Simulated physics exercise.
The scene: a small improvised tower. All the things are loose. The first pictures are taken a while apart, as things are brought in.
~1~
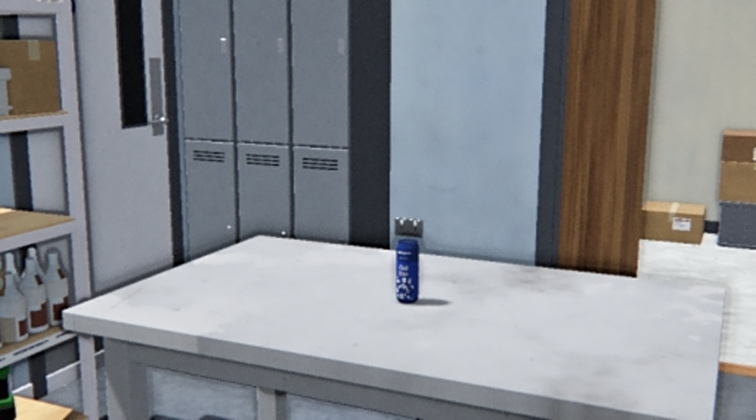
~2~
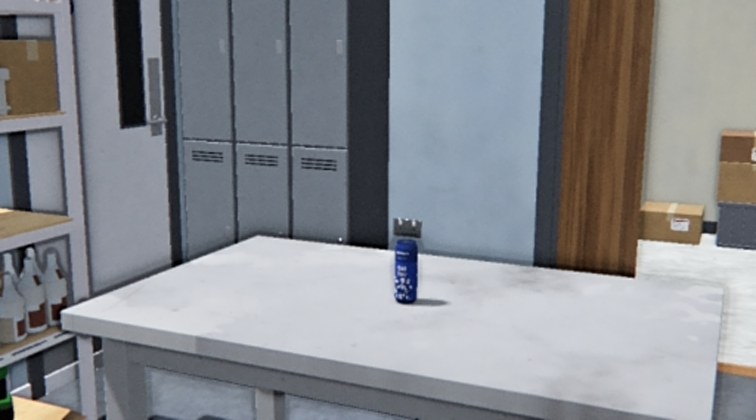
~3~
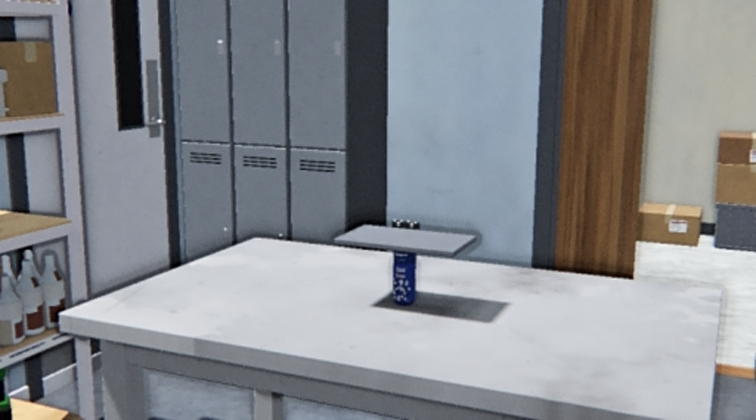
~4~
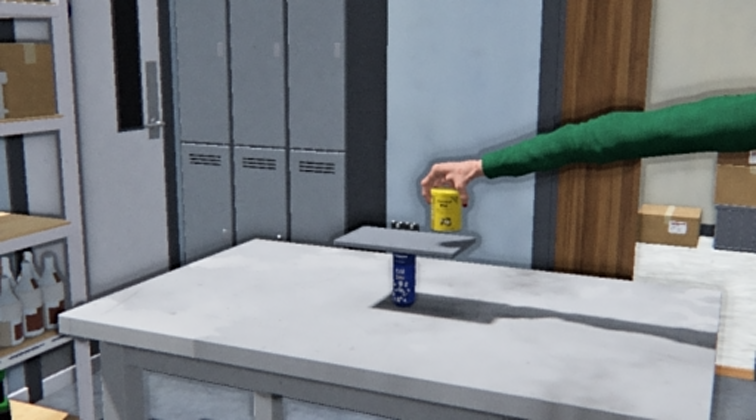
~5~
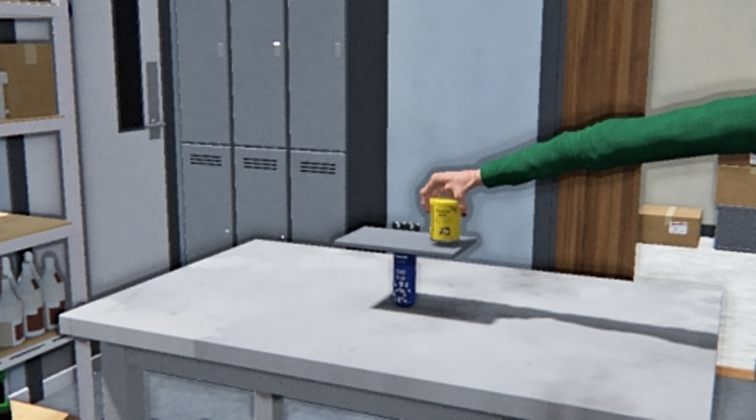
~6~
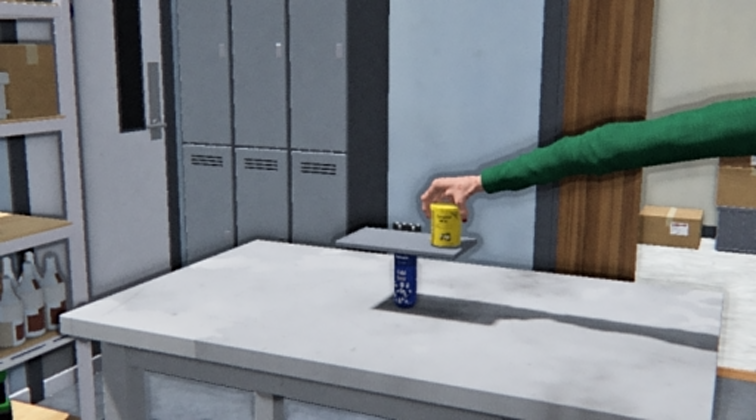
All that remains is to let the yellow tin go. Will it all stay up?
Outcome: The stack gives way.
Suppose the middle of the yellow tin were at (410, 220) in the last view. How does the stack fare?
Then it stays up.
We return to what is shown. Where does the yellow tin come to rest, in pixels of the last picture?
At about (472, 303).
Then, 0.30 s past the last view, yellow tin now fallen; grey lid rocked 43° from its first pose.
Then, 0.50 s past the last view, grey lid on its side.
Then, 0.70 s past the last view, grey lid now fallen.
Finally, fallen, yellow tin and grey lid; blue can still in place. Final places as the last picture's camera would see them, yellow tin near (472, 303). The stack loses its balance.
